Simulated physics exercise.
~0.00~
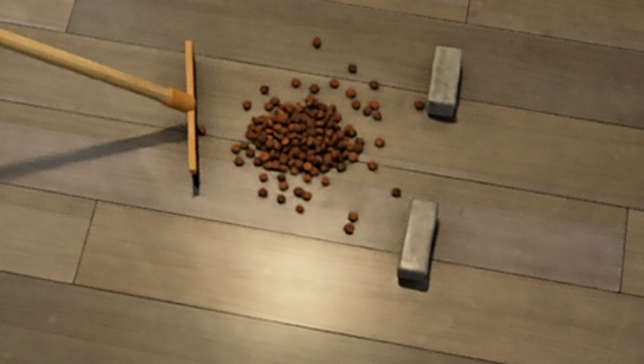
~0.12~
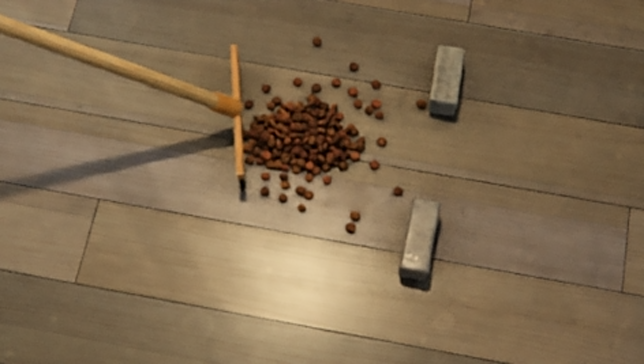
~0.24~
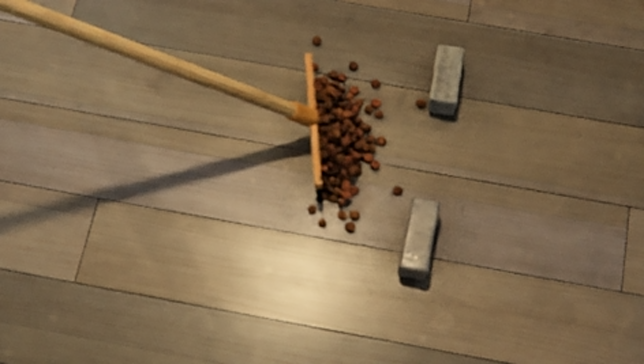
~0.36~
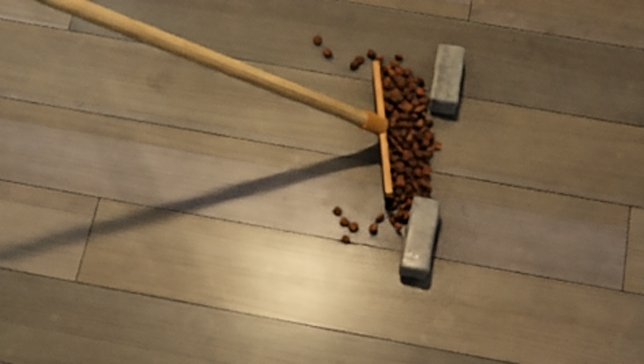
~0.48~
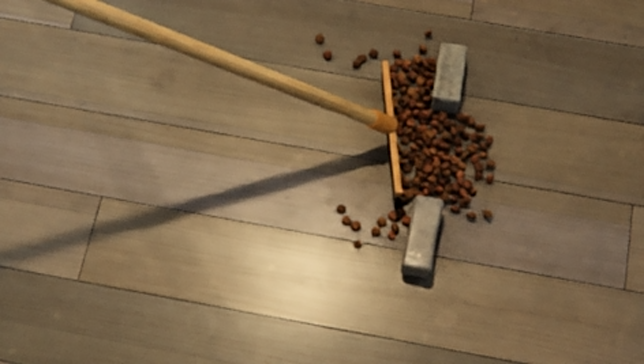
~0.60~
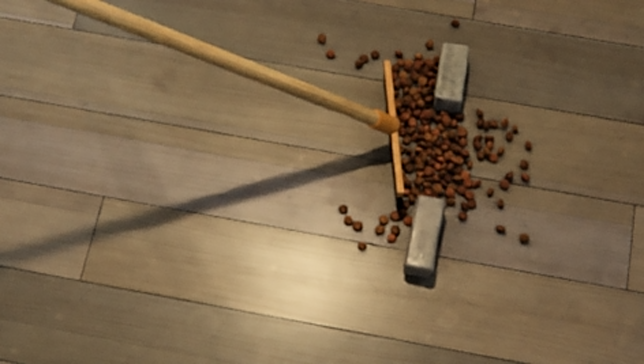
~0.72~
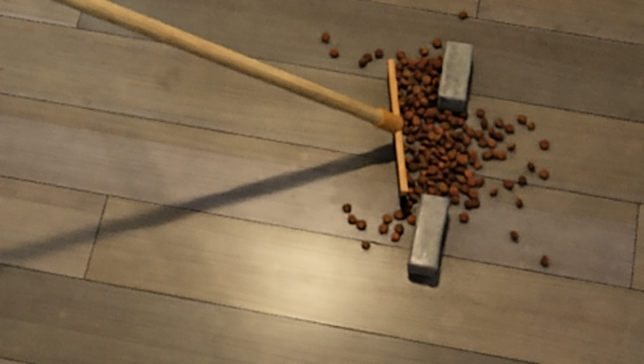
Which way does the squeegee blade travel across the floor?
The blade travels to the right, pushing the kibble towards the two grey blocks.
